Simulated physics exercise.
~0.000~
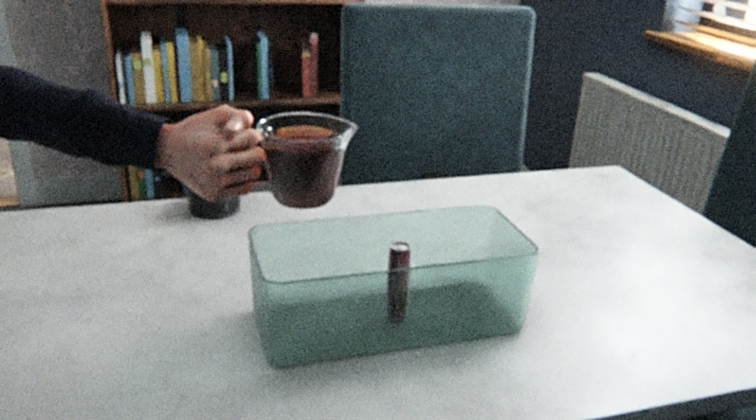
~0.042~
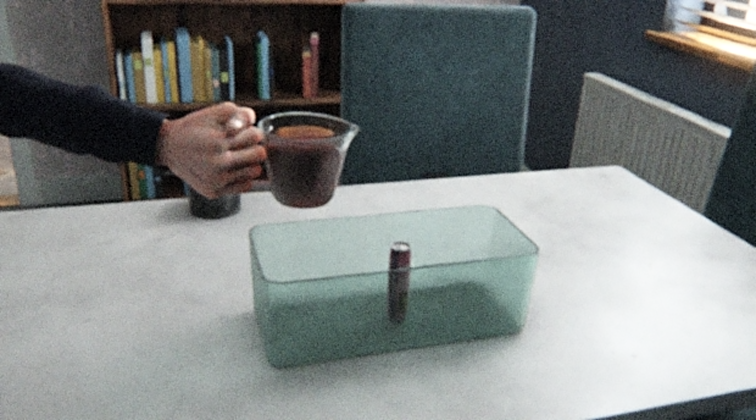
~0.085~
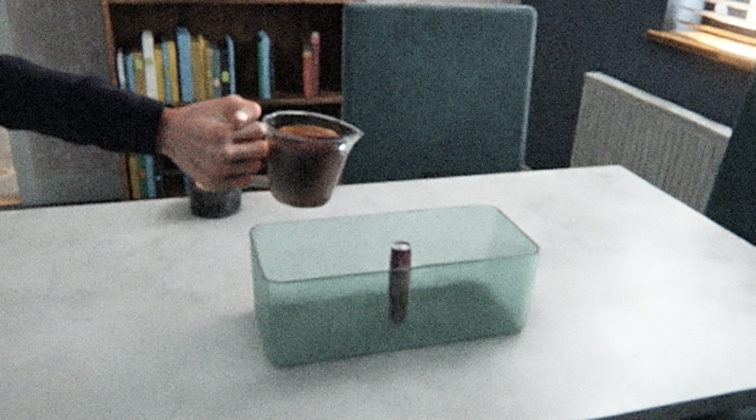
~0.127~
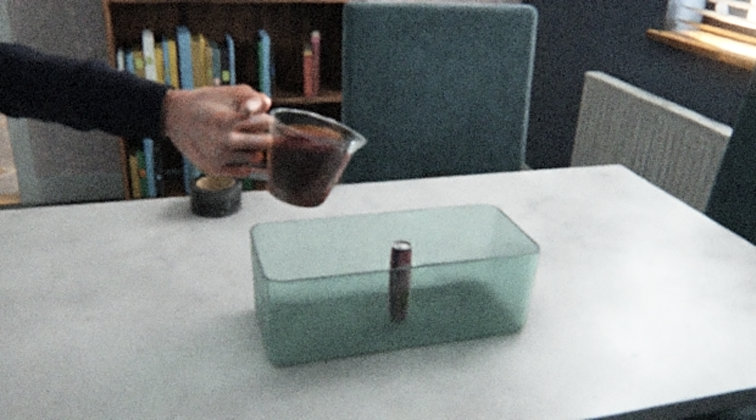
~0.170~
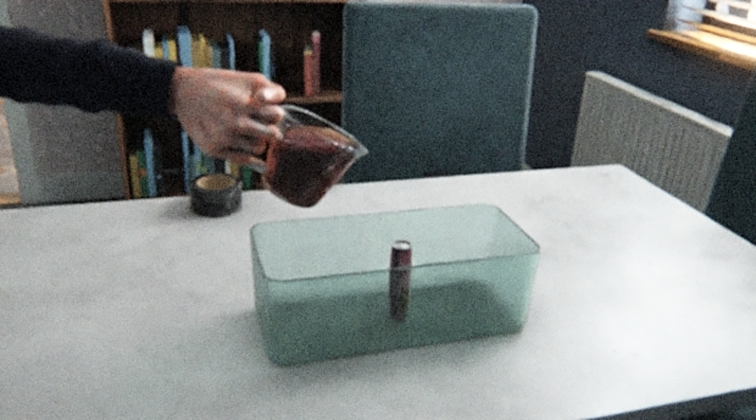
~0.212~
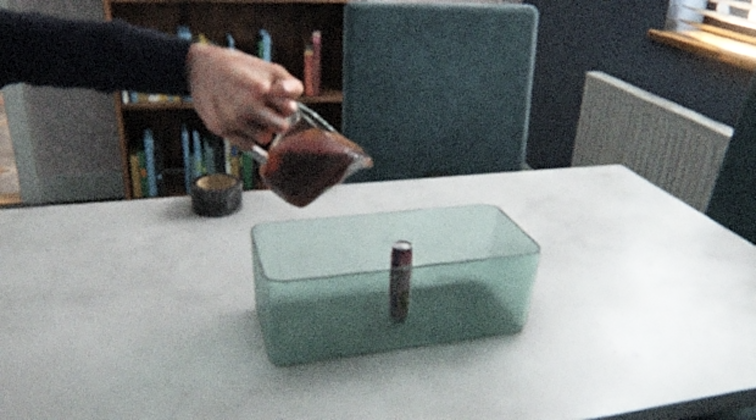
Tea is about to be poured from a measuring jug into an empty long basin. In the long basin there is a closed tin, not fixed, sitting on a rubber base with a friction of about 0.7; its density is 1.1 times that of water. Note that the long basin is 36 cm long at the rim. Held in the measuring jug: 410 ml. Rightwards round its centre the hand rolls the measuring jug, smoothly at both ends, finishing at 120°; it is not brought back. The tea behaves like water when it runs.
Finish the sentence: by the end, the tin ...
By the end, the tin has toppled.
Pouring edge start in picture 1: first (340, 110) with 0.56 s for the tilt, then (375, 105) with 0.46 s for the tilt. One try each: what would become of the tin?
Try 1: Tipped over; try 2: Tipped over.
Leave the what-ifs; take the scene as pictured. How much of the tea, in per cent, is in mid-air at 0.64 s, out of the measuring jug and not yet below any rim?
I'd put it at about 2 per cent of the liquid.
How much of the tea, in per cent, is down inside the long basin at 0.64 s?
Close to 98 in a hundred.
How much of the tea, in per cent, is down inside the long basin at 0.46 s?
Some 56 per cent.
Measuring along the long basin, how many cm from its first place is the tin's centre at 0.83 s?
About 8 cm.
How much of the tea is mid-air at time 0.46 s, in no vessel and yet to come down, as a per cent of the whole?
Around 24 percent.
After 0.46 s the tilt is 114° and 21 per cent is still to pour; the tin stands where it began.
After 0.64 s the tilt is 120° and 0 per cent is still to pour; the tin leans 16°.
After 0.83 s the tilt is 120° and 0 per cent is still to pour; the tin lies on its side.
After 1.04 s the tilt is 120° and 0 per cent is still to pour; the tin lies on its side.
In the end the tin lies on its side.
